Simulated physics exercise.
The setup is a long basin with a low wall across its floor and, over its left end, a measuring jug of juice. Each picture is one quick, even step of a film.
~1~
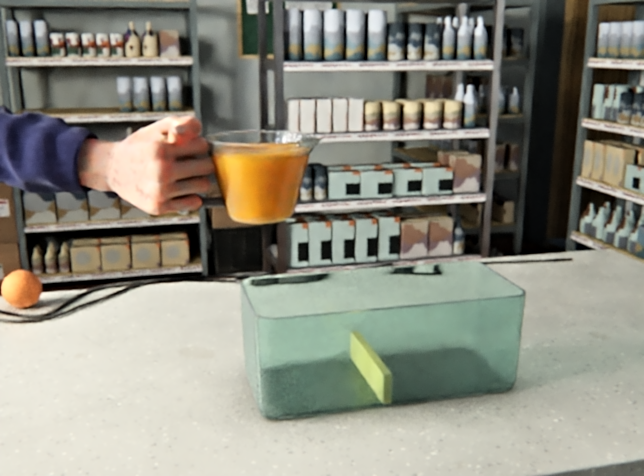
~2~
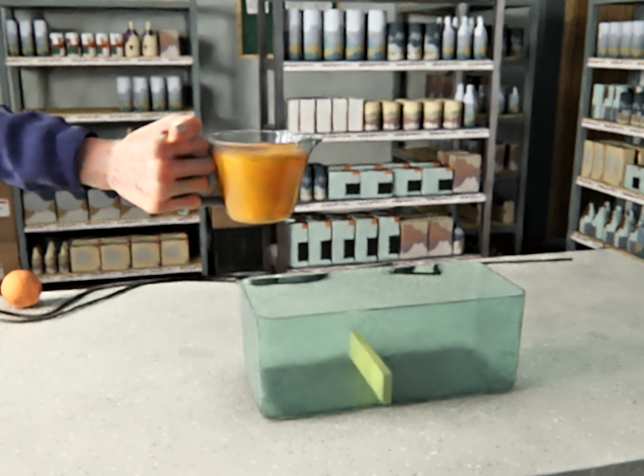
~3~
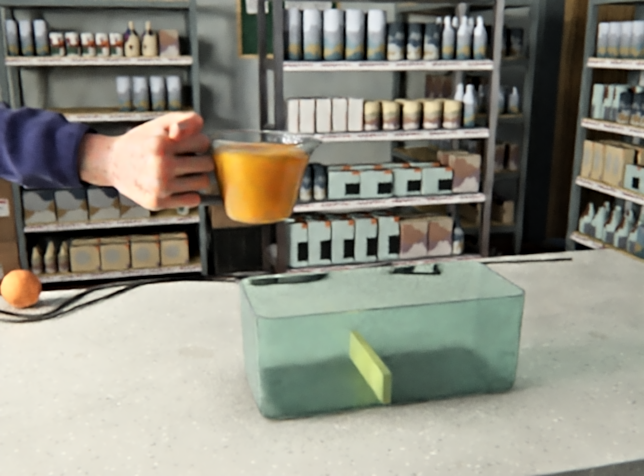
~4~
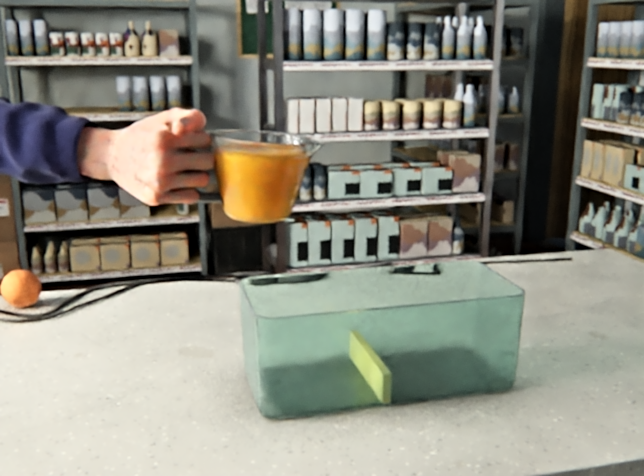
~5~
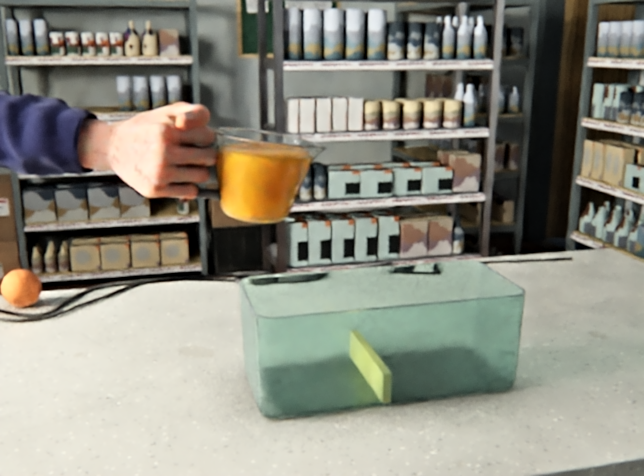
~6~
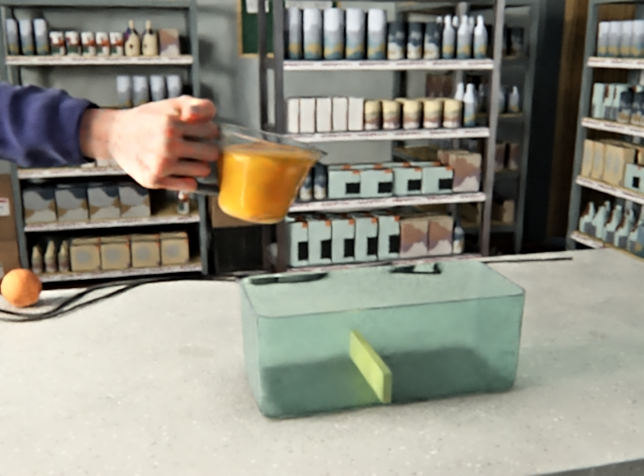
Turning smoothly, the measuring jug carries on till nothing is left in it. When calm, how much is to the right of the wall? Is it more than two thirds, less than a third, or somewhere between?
Most likely the right of the wall will hold one third or more, up to two thirds.
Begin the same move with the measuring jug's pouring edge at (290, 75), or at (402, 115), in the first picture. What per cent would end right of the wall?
Roughly 15 per cent, then roughly 90 per cent.
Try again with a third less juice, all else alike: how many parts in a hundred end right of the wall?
10 per cent.
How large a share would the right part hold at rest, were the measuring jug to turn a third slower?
It comes to some 55 per cent.
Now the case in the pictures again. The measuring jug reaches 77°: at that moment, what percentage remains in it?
It comes to 50 per cent or so.
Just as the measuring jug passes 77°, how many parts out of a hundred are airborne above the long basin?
Airborne fraction: Approx. 35 %.
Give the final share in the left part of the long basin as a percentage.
It is close to 55 per cent.
A moment on, the measuring jug is tipped on its side and 52 per cent is still to pour, 3 is left of the wall and 12 right of it.
Next, the measuring jug is tipped right over and 4 per cent is still to pour, 48 is left of the wall and 40 right of it.
Then the measuring jug is tipped right over and 0 per cent is still to pour, 57 is left of the wall and 42 right of it.
Later the measuring jug is tipped right over and 0 per cent is still to pour, 57 is left of the wall and 43 right of it.
In the end 57 per cent lies left of the wall, 42 right of it and 1 outside.
